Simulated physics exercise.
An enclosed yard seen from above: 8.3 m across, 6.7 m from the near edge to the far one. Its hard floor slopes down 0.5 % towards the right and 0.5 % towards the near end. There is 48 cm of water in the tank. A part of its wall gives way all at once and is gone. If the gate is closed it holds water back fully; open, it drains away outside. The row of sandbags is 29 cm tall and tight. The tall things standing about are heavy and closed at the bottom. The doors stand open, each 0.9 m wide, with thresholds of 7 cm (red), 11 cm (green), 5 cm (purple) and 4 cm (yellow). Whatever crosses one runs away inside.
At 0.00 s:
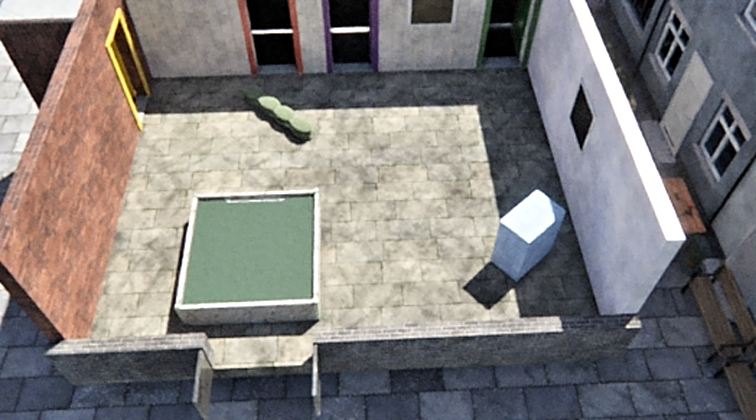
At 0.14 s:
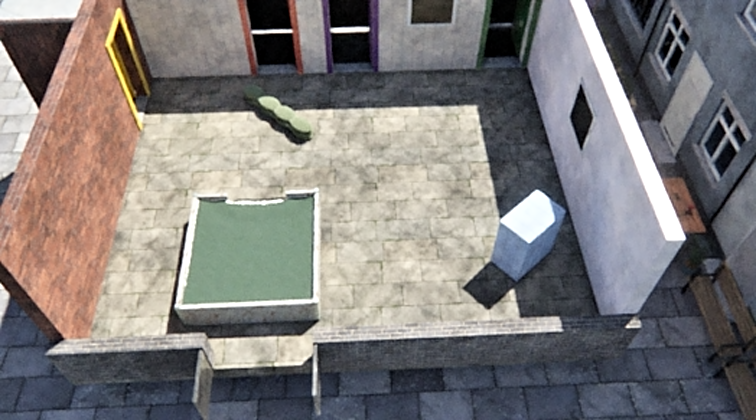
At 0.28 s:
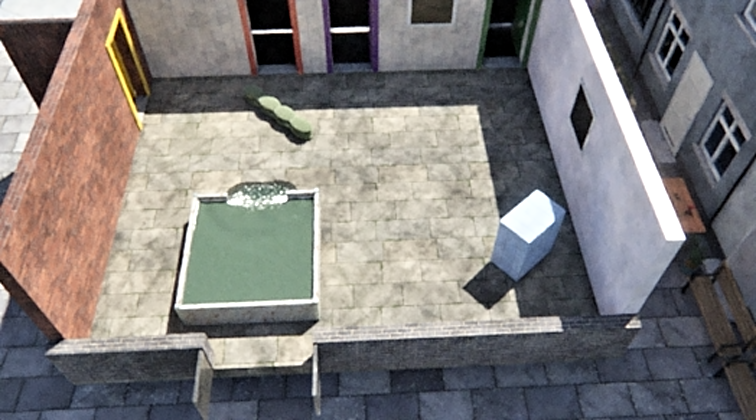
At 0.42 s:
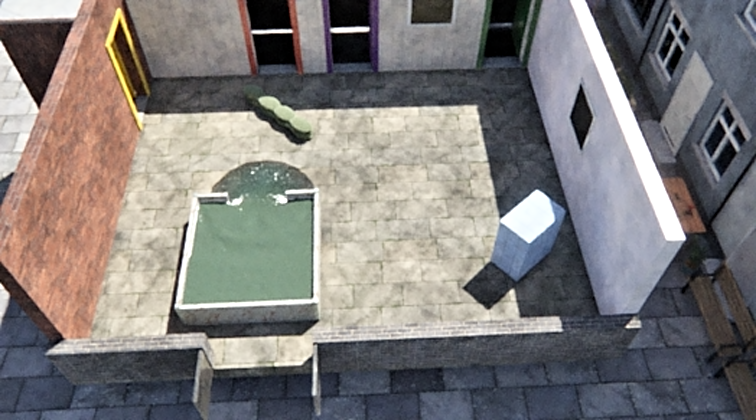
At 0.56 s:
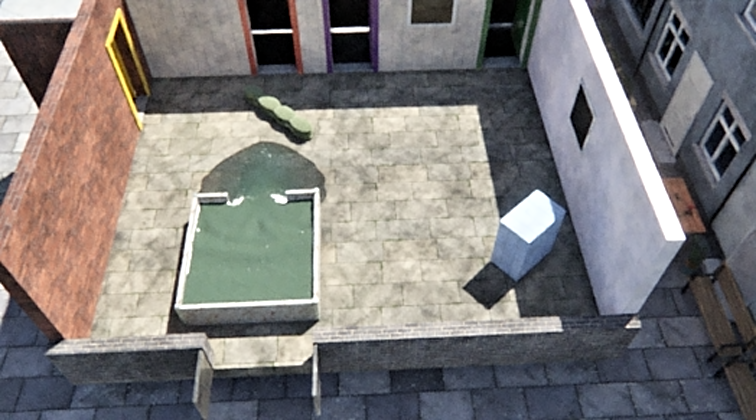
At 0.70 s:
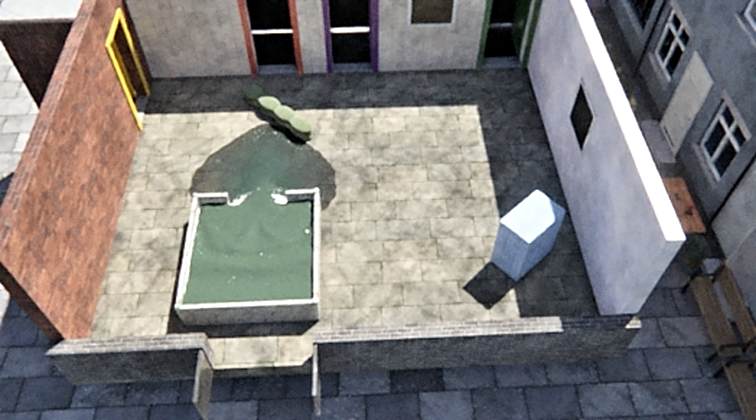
In this clip, a walled yard with a square tank of green water is seen from above; part of the tank's far wall disappears, and water pours through the gap, spreading across the paving to a low green shape.
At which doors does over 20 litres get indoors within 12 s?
Door by door: At the red door it keeps below the limit; at the green door it does not reach the limit; at the purple door it keeps below the limit; at the yellow door it goes over the limit.
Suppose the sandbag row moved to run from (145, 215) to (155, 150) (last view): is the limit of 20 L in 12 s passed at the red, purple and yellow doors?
Against that limit: Red past it, purple past it, yellow over.
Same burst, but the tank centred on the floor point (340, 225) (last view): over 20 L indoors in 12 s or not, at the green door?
Then: Green below.
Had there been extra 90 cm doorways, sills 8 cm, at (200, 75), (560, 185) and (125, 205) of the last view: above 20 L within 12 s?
In that order: Over, under, below.
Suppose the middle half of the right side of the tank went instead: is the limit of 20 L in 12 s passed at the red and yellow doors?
Against that limit: Red not over, yellow not over.
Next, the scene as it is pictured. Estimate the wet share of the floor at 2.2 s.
Near 25 per cent is wet.
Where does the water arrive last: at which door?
Last comes the green one.
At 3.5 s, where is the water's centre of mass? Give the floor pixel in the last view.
Around (256, 189).
After 1.4 s water covers 15 % of the floor and is deepest (29 cm) near (267, 209); red door not reached, green door not reached, purple door not reached, yellow door not reached.
After 2.2 s water covers 25 % of the floor and is deepest (27 cm) near (257, 209); red door not reached, green door not reached, purple door not reached, yellow door not reached.
After 3.5 s water covers 35 % of the floor and is deepest (26 cm) near (152, 84); red door 3 cm at the sill, 0 L in, green door not reached, purple door 3 cm at the sill, 0 L in, yellow door 15 cm at the sill, 21 L in.
After 7.0 s water covers 60 % of the floor and is deepest (13 cm) near (153, 78); red door 5 cm at the sill, 0 L in, green door 5 cm at the sill, 0 L in, purple door 2 cm at the sill, 0 L in, yellow door 12 cm at the sill, 166 L in.
After 12.0 s water covers 80 % of the floor and is deepest (9 cm) near (577, 245); red door 3 cm at the sill, 0 L in, green door 5 cm at the sill, 0 L in, purple door 1 cm at the sill, 0 L in, yellow door 6 cm at the sill, 229 L in.
